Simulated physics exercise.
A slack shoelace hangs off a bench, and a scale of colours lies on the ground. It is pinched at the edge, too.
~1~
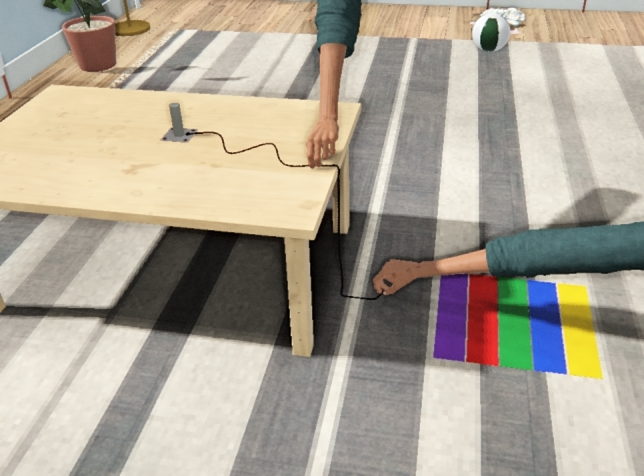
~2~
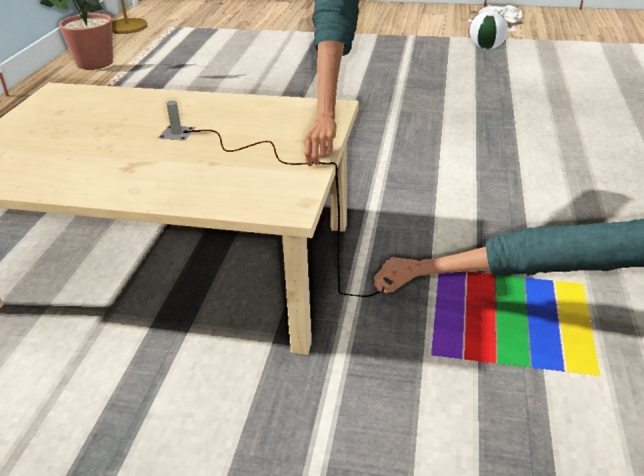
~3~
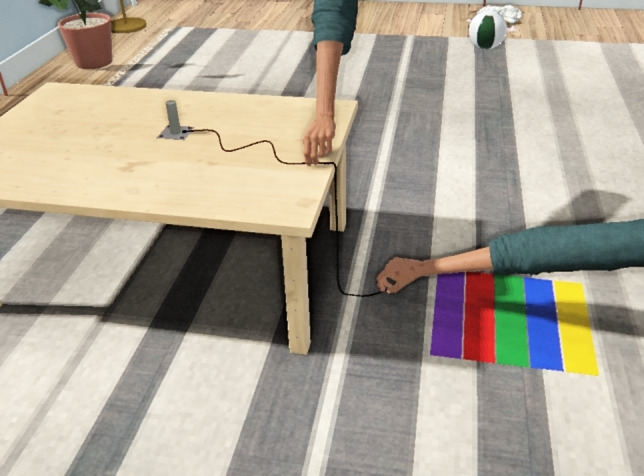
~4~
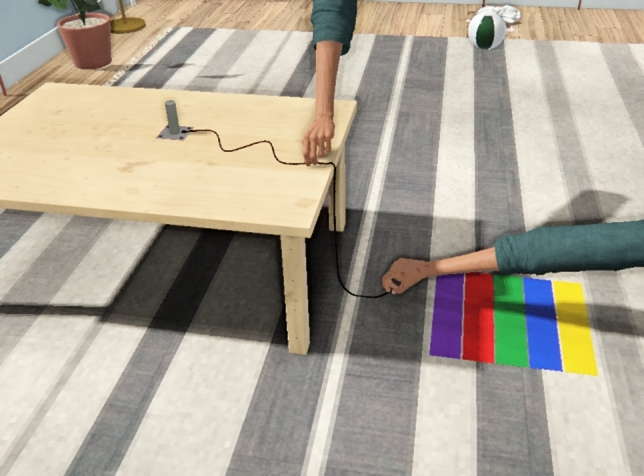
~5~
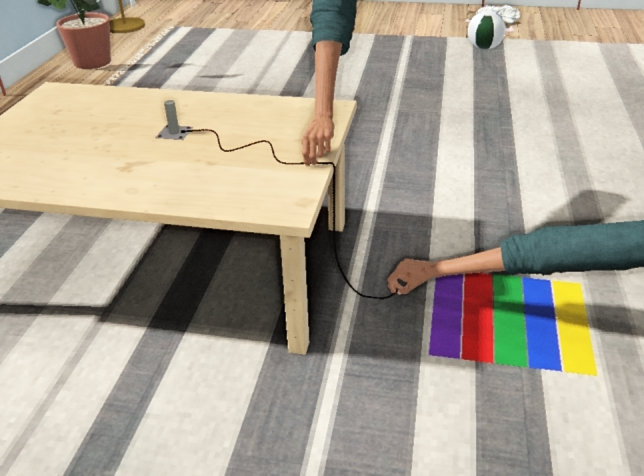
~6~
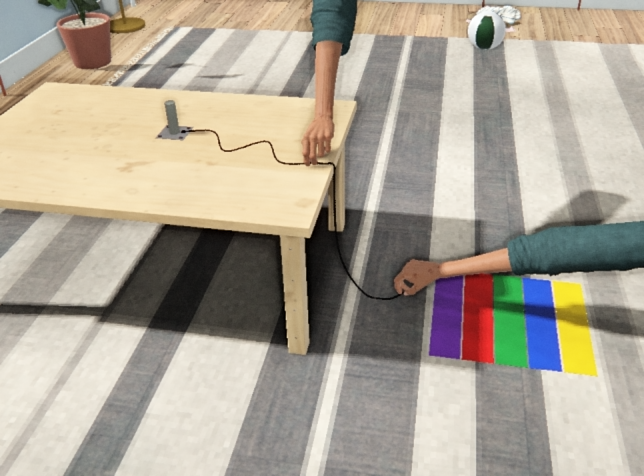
A hand slowly draws the dangling dark cord slightly right while another pinches it at the table edge.
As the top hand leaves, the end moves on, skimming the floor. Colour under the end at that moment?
Blue.
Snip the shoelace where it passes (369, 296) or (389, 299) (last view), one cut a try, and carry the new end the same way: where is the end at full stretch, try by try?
First try near (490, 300), second near (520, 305).
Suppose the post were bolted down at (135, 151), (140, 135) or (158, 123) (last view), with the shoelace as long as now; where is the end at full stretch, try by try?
Roughly (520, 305), (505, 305) and (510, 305).
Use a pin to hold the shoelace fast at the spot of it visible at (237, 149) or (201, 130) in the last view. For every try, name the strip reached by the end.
It ends on green the first time and on blue the second time.
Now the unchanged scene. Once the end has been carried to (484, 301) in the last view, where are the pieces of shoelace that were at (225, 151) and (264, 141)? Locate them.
One heads to (251, 145) and the other heads to (290, 152).
A little later, end near (484, 301); over red.
Next, end near (523, 305); over green.
When it is tight, end near (546, 307); over blue. It gets as far as the blue strip.
